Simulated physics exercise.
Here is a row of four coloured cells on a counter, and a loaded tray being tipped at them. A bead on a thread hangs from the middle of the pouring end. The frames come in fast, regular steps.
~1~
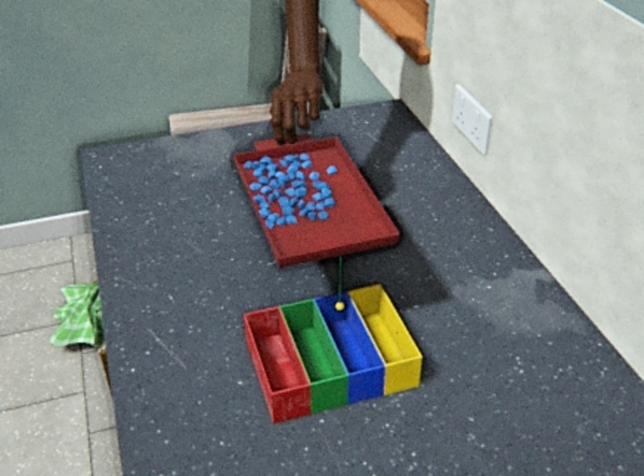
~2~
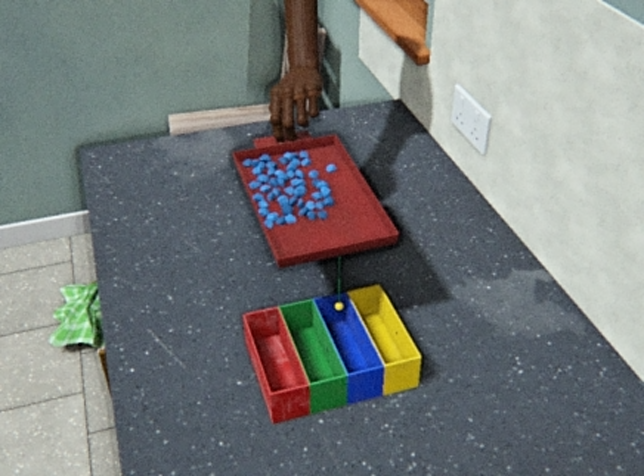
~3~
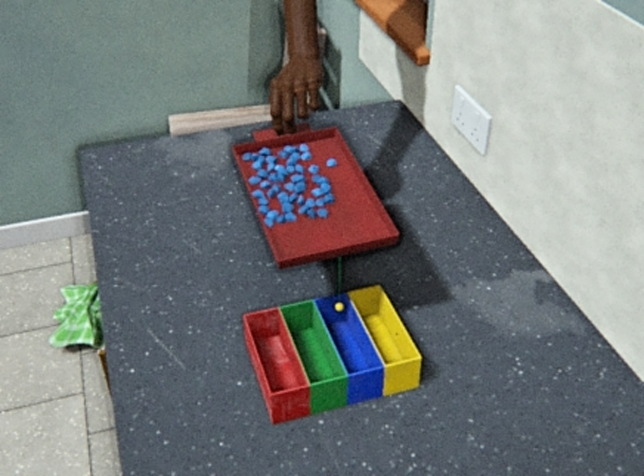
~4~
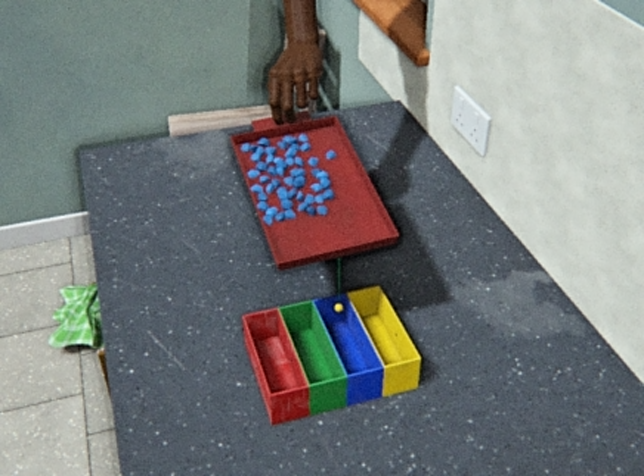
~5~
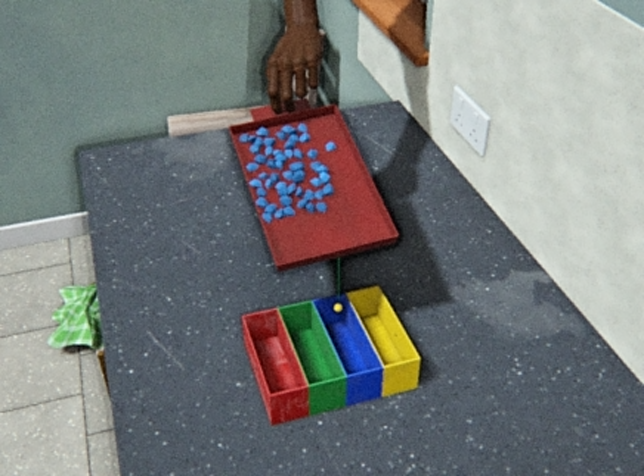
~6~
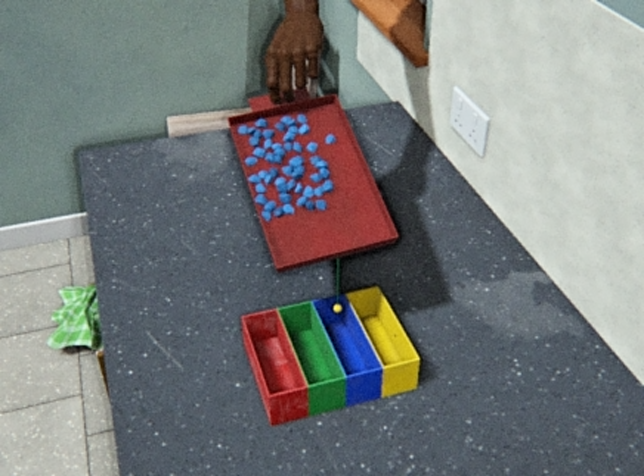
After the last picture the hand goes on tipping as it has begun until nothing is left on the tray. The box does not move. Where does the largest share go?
Fullest: The green cell.
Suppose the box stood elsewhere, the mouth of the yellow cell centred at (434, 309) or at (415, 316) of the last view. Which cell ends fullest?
One: That red cell. Two: That red cell.
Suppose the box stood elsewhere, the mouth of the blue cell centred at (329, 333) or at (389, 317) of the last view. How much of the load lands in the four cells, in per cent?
Near 90 % and 60 %.
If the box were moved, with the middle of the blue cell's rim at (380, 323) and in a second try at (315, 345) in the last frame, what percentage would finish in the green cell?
About 10 and 20 per cent.
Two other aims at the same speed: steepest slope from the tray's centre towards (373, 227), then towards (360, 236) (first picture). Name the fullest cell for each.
The first try: Yellow. The second: The yellow one.
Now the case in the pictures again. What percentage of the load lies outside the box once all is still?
Close to 10 per cent.
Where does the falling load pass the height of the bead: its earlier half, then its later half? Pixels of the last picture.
At about (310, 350), then at (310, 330).
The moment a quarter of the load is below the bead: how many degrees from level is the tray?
Roughly 75°.
Soon after the last picture, tray tipped steeply; most on the tray; a small part falling or outside the box.
A little later, tray tipped past a quarter turn; a small part on the tray; about a third in the green cell; about a quarter in the red cell; a small part in the blue cell; about a quarter falling or outside the box.
Later still, tray tipped past a quarter turn; about half in the green cell; about a quarter in the red cell; a small part in the blue cell; a stray few in the yellow cell; a small part falling or outside the box.
At rest, tray tipped past a quarter turn; about half in the green cell; about a quarter in the red cell; a small part in the blue cell; a stray few in the yellow cell; a small part outside the box.
